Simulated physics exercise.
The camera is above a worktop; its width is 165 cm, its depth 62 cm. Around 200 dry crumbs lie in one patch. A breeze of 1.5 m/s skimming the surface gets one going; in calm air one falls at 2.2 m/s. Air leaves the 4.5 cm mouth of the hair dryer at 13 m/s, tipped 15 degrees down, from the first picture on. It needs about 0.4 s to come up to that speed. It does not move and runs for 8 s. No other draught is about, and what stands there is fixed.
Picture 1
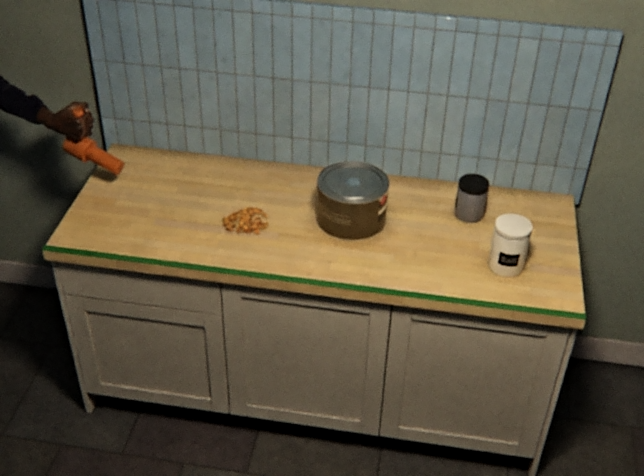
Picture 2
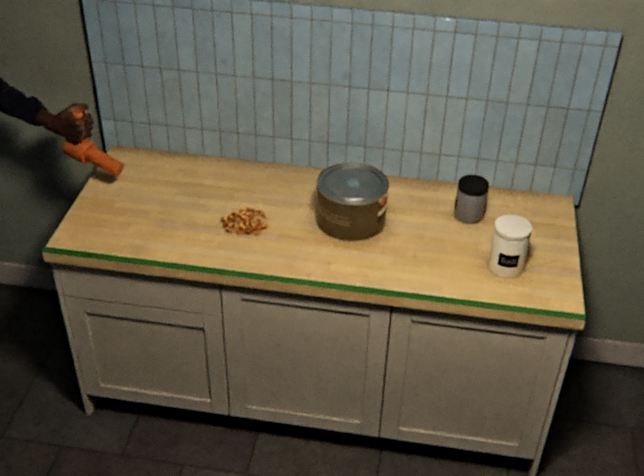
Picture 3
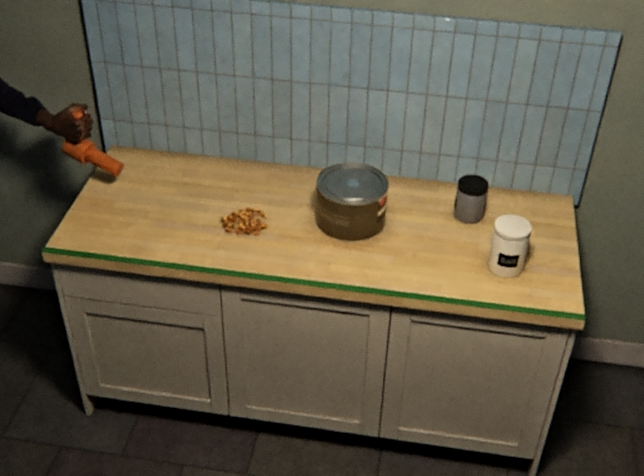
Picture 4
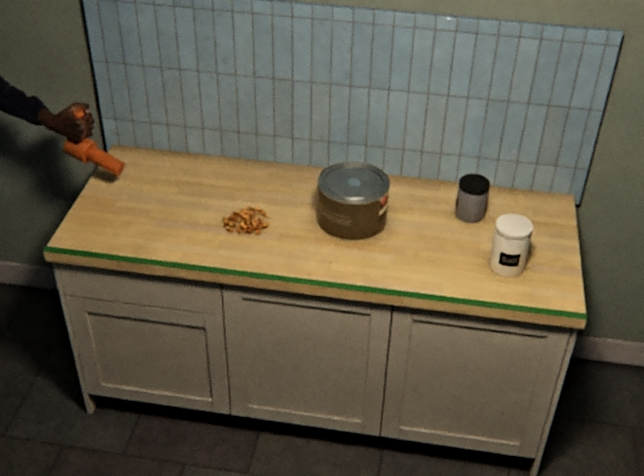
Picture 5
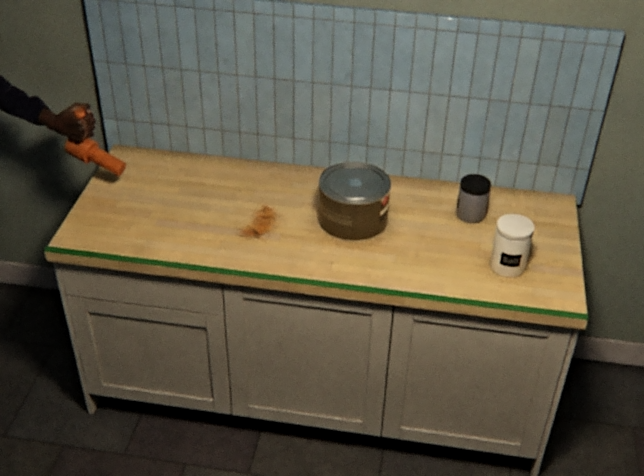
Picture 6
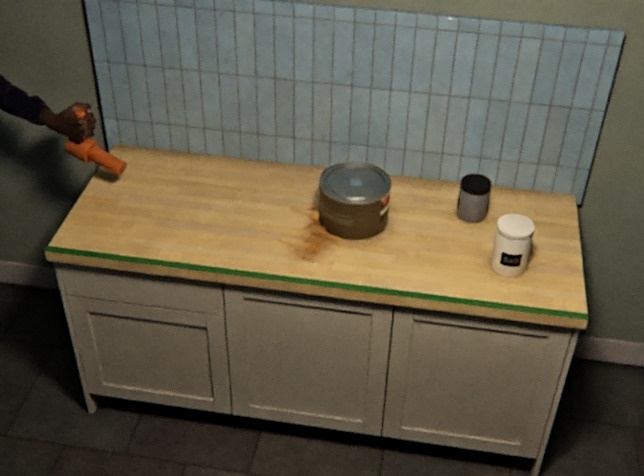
A wooden worktop with a green front edge, set on pale cabinets before a blue tiled panel, is seen from above by a still camera. At the left a hand holds an orange hair dryer towards a patch of brownish crumbs, with a large lidded tin, a dark-topped jar and a white canister farther right. The crumbs lie still at first, then slide rightward in a blurred streak beside the tin.
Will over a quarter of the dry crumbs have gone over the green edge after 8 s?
Answer: Yes.
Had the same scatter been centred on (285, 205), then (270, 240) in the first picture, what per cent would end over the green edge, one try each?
In turn about 0 %, 80 %.
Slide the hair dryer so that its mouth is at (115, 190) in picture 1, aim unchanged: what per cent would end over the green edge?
In that case some 0 per cent.
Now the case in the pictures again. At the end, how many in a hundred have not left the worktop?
Some 20 per cent.
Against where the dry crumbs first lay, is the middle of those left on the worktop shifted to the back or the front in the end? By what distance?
To the back, by about 30 cm.
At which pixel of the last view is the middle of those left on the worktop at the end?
Around (502, 187).
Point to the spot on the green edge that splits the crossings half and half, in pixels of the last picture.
Around (469, 305).
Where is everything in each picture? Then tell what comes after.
In the first picture, the middle of the dry crumbs is near (246, 222), none has stirred yet and the mouth of the hair dryer is at (120, 168).
In the second picture, the middle of the dry crumbs is near (246, 222), none has stirred yet and the green edge is centred on (304, 285).
In the third picture, the middle of the dry crumbs is near (245, 222), none has stirred yet, the top of a large tin is at (352, 183) and the top of a jar is at (473, 183).
In the fourth picture, the middle of the dry crumbs is near (246, 221) and none has stirred yet.
In the fifth picture, the middle of the dry crumbs is near (262, 225), the farthest in sight from the hair dryer is at (278, 221) and about 75 % have left their places.
In the sixth picture, the middle of the dry crumbs is near (314, 235), the farthest in sight from the hair dryer is at (339, 242) and all have left their places.
Then, 1.2 s after the last picture, 31 % are on the move or not yet settled, 39 % are over the green edge; the middle of those still in play is near (504, 249).
Then, 2.2 s after the last picture, 28 % are on the move or not yet settled, 39 % are over the green edge; the middle of those still in play is near (498, 186).
Then, 4.0 s after the last picture, 20 % are on the move or not yet settled, 39 % are over the green edge; the middle of those still in play is near (503, 186).
Then, 7.6 s after the last picture, at the end, 39 % are over the green edge; the middle of those still in play is near (523, 189).
